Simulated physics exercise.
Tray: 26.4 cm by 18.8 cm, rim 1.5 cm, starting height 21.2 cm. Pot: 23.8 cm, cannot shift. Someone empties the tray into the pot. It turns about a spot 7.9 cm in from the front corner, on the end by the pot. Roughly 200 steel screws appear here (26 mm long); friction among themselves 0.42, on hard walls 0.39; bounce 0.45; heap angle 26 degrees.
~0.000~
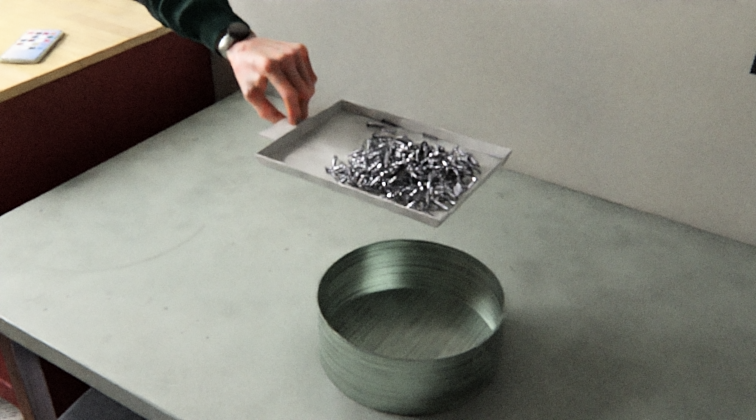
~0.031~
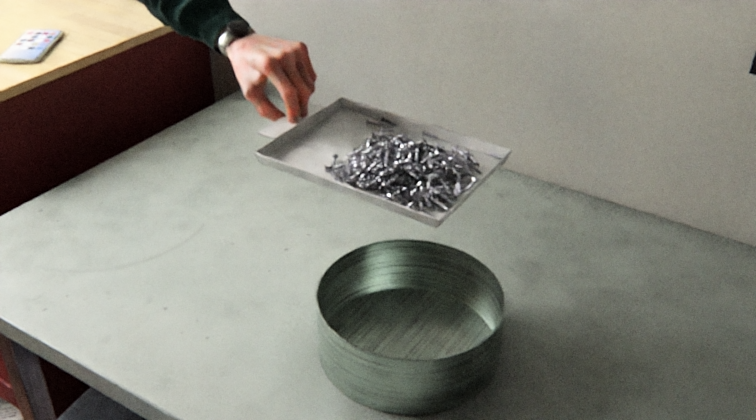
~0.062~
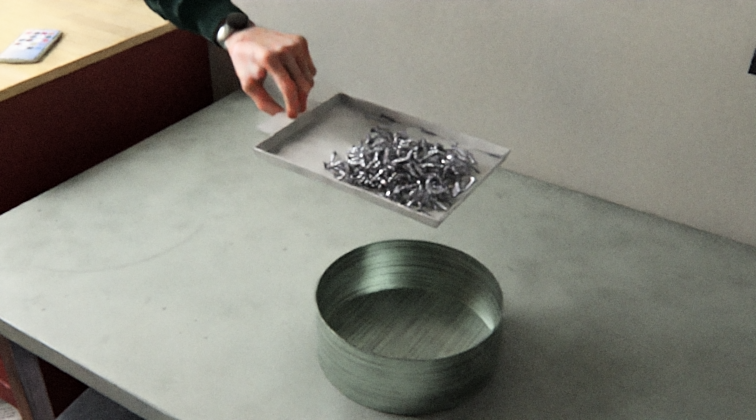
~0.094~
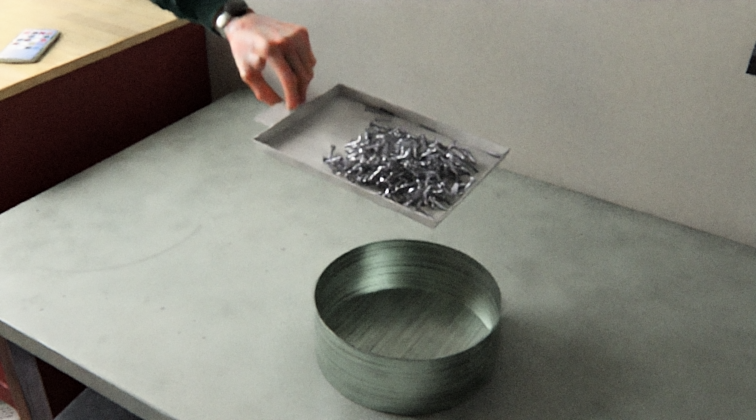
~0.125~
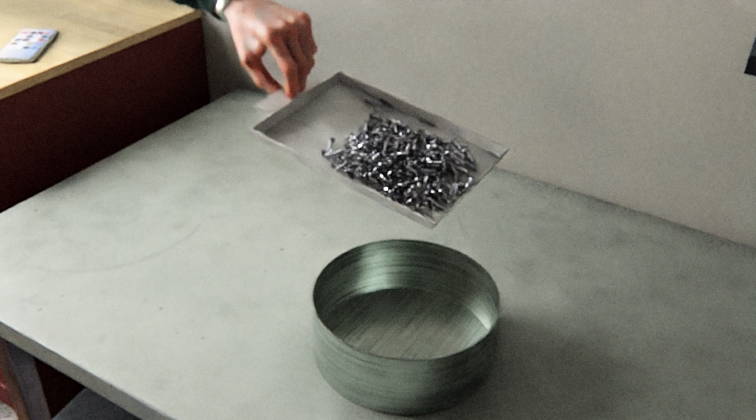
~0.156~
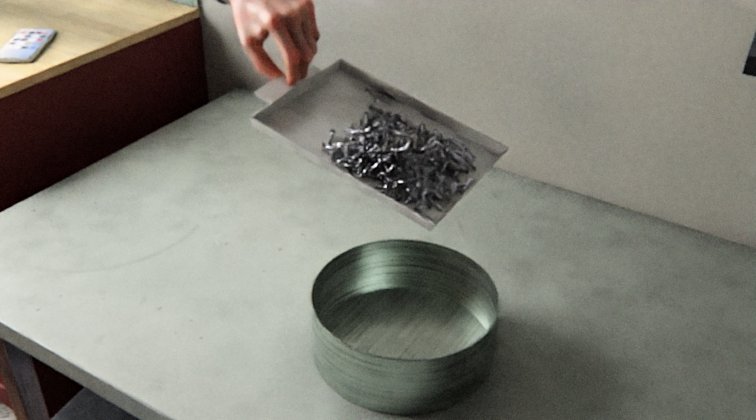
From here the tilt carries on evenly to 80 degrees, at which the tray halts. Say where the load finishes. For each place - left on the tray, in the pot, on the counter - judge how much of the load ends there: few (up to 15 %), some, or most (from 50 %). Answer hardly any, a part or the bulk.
Tray: Hardly any; pot: The bulk; counter: A part.
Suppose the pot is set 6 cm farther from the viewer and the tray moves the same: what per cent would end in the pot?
60 %.
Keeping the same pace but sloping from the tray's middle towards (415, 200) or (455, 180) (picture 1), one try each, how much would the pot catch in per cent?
About 100 per cent on the first try and 20 per cent on the second.
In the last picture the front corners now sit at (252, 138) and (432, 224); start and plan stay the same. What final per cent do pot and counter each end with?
Pot: 100, counter: 0.
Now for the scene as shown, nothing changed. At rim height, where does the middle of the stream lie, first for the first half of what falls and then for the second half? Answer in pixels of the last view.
(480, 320) first, (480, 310) later, roughly.
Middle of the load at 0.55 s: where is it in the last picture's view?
Look about (459, 188) in the last view.
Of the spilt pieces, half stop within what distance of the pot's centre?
Distance: Roughly 20 cm.
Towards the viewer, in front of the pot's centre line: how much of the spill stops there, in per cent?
Roughly 20 per cent.
After 0.39 s, tilt 47 degrees; the tray holds 100 %, the pot 0 %.
After 0.55 s, tilt 69 degrees; the tray holds 95 %, the pot 0 %.
After 0.83 s, tilt 80 degrees; the tray holds 5 %, the pot 55 %.
At rest (2.1 s), tray 0 %, pot 65 %, counter 35 %.
